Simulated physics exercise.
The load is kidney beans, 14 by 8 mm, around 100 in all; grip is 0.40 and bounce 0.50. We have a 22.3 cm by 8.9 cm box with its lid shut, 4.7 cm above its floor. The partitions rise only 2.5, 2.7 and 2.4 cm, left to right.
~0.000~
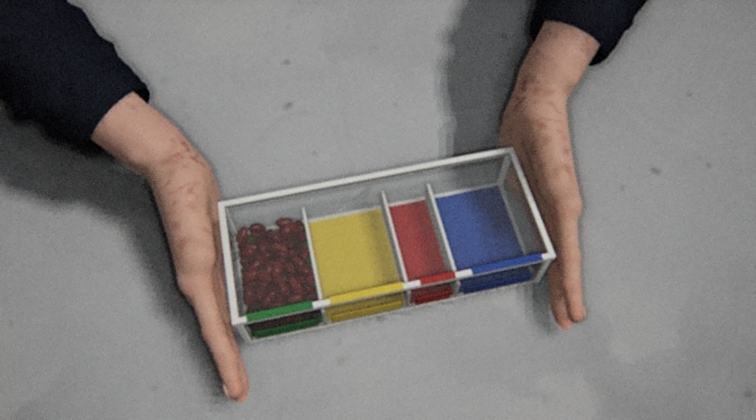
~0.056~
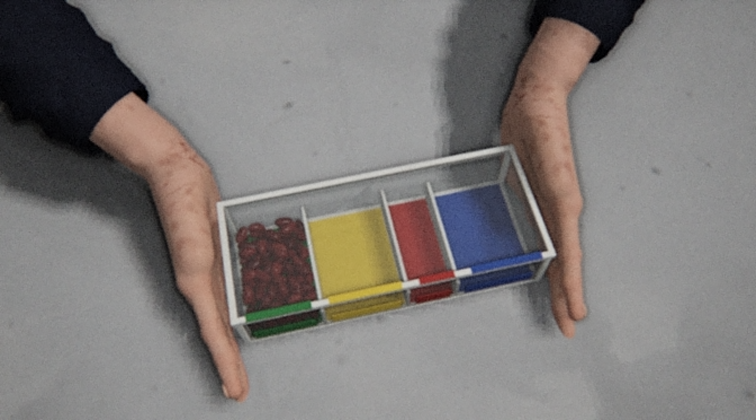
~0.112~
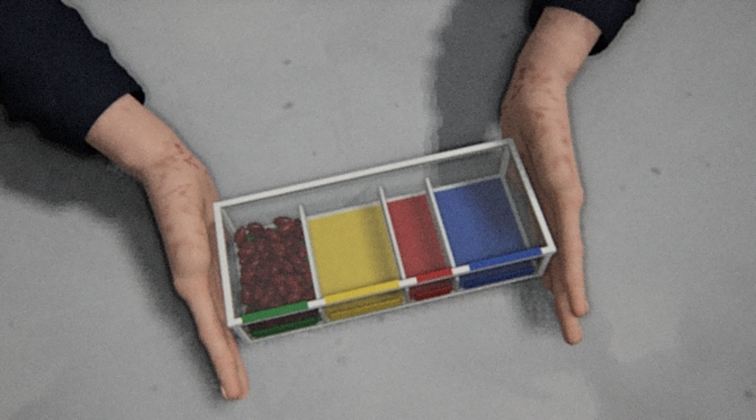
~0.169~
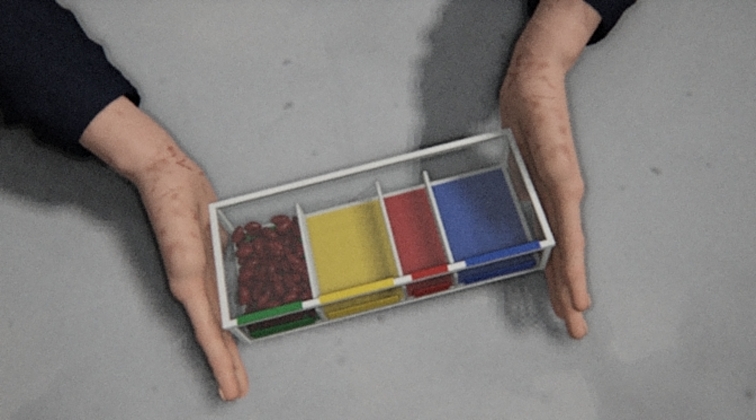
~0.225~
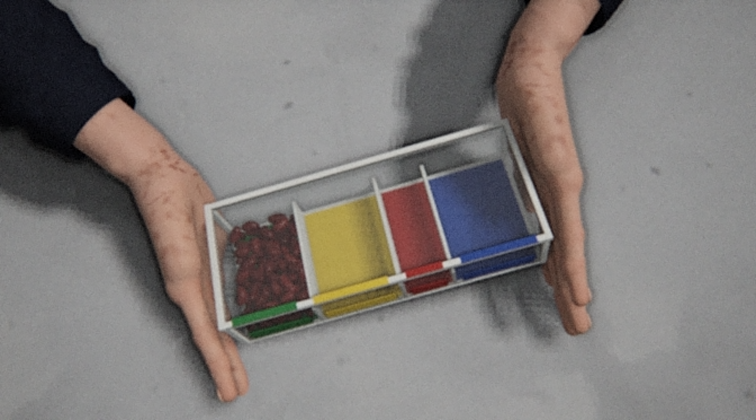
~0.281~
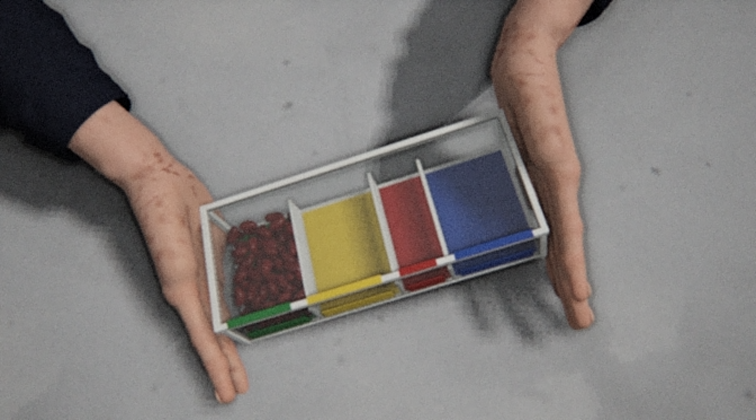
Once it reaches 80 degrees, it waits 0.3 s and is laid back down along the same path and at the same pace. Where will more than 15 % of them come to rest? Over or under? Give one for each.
In the end red: Fails to beat the threshold. Blue: Fails to beat the threshold. Green: Beats the threshold. Yellow: Fails to beat the threshold.
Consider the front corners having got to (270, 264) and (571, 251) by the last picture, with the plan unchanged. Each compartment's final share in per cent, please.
Red 0 %; blue 55 %; green 35 %; yellow 5 %.
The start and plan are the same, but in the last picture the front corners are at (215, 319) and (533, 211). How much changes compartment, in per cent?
In that case about 0 percent.
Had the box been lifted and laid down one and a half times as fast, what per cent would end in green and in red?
In that case the green compartment would hold 100 per cent and the red one 0 per cent.
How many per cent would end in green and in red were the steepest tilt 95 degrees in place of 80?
Result - green 100 percent, red 0 percent.
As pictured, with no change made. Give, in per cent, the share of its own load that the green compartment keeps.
Share retained: Some 100 per cent.
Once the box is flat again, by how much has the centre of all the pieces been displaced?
1.0 cm.
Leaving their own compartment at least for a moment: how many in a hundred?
The share comes out near 0 per cent.
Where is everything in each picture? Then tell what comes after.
The first frame shows box tilt 0 degrees, front corners at (238, 319) and (548, 254); green 100 %.
The second frame shows box tilt 1 degrees, front corners at (237, 319) and (548, 253).
The third frame shows box tilt 3 degrees, front corners at (234, 320) and (548, 248), lowest corner left front.
The fourth frame shows box tilt 7 degrees, front corners at (230, 322) and (547, 241), lowest corner left front.
The fifth frame shows box tilt 11 degrees, front corners at (225, 324) and (545, 235), lowest corner left front.
The sixth frame shows box tilt 14 degrees, front corners at (221, 326) and (541, 229), lowest corner left front; green 100 %. The box's pace is about 65 degrees a second.
After 1.52 s, tilt 80 degrees; green 100 %.
After 2.35 s, tilt 40 degrees; green 100 %.
After 3.19 s, tilt 0 degrees; green 100 %.
At rest (3.6 s), red 0 %, blue 0 %, green 100 %, yellow 0 %.
